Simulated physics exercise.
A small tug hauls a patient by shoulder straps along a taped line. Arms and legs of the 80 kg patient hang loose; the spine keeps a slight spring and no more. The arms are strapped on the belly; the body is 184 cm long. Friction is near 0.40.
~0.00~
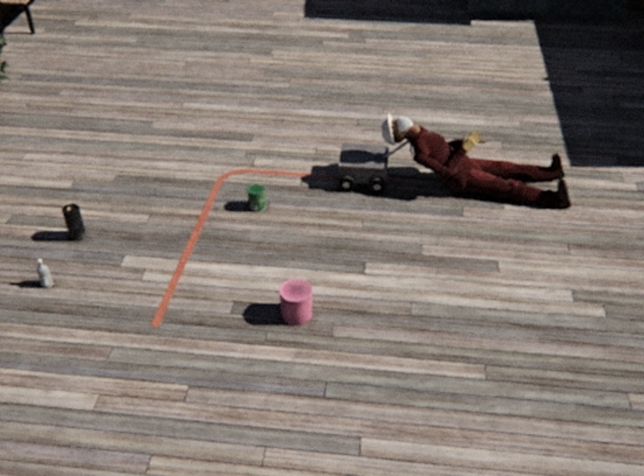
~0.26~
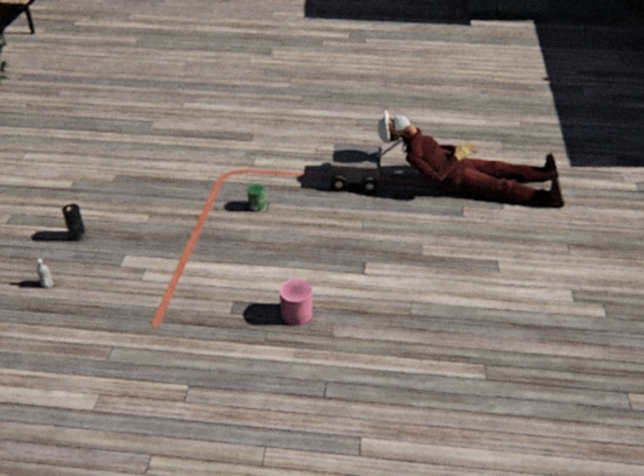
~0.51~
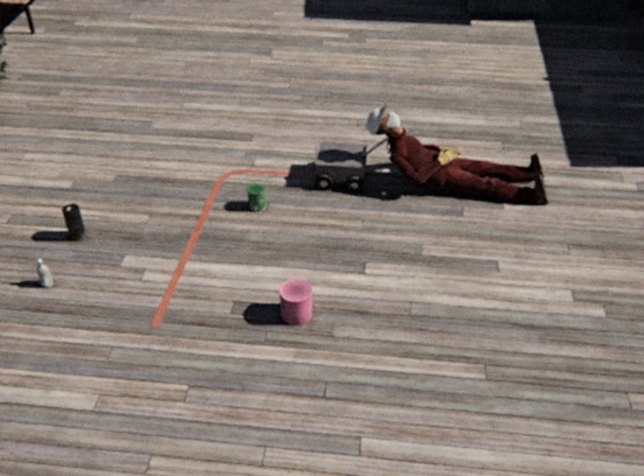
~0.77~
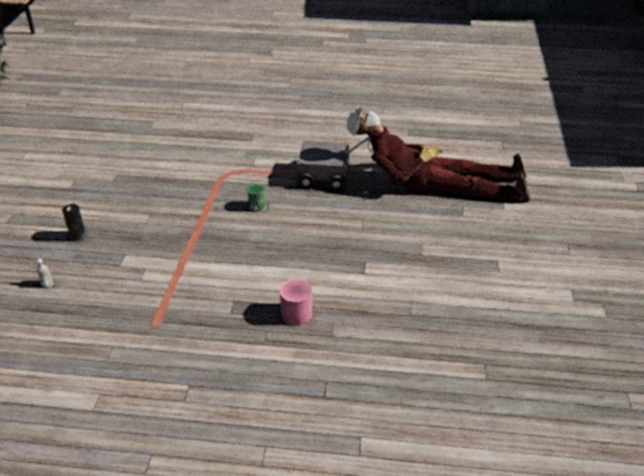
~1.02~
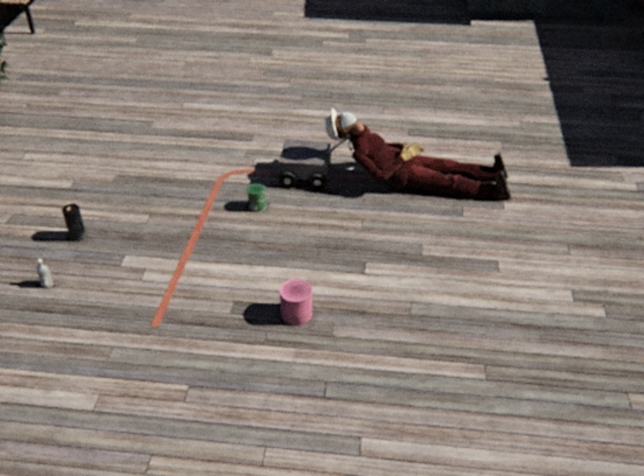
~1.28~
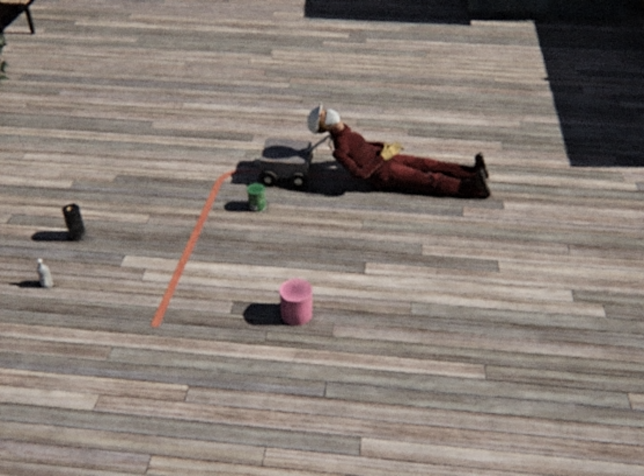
A limp figure in dark red clothes and a pale hat, upper body propped on a small wheeled cart, slides steadily left across a plank floor along an orange tape line, legs trailing, nearing a green can.
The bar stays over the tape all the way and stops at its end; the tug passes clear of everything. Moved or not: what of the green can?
The green can moves.
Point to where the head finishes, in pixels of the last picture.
Around (134, 279).
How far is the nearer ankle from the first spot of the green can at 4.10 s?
About 60 cm.
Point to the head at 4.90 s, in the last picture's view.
Near (164, 236).
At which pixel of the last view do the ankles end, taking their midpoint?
Around (221, 217).
After 2.50 s the green can is where it stood, near (257, 198) in the last picture's view; the pink bucket where it stood; the nearer ankle is 119 cm from that spot.
After 3.30 s the green can is where it stood, near (257, 198) in the last picture's view; the pink bucket where it stood; the nearer ankle is 89 cm from that spot.
After 4.10 s the green can is 2 cm from where it stood, near (257, 199) in the last picture's view; the nearer ankle is 61 cm from that spot.
After 4.90 s the green can is 20 cm from where it stood, near (257, 212) in the last picture's view; the pink bucket where it stood; the nearer ankle is 20 cm from that spot.
By 5.9 s, green can gets knocked; black post stays put; white bottle stays put; pink bucket stays put.
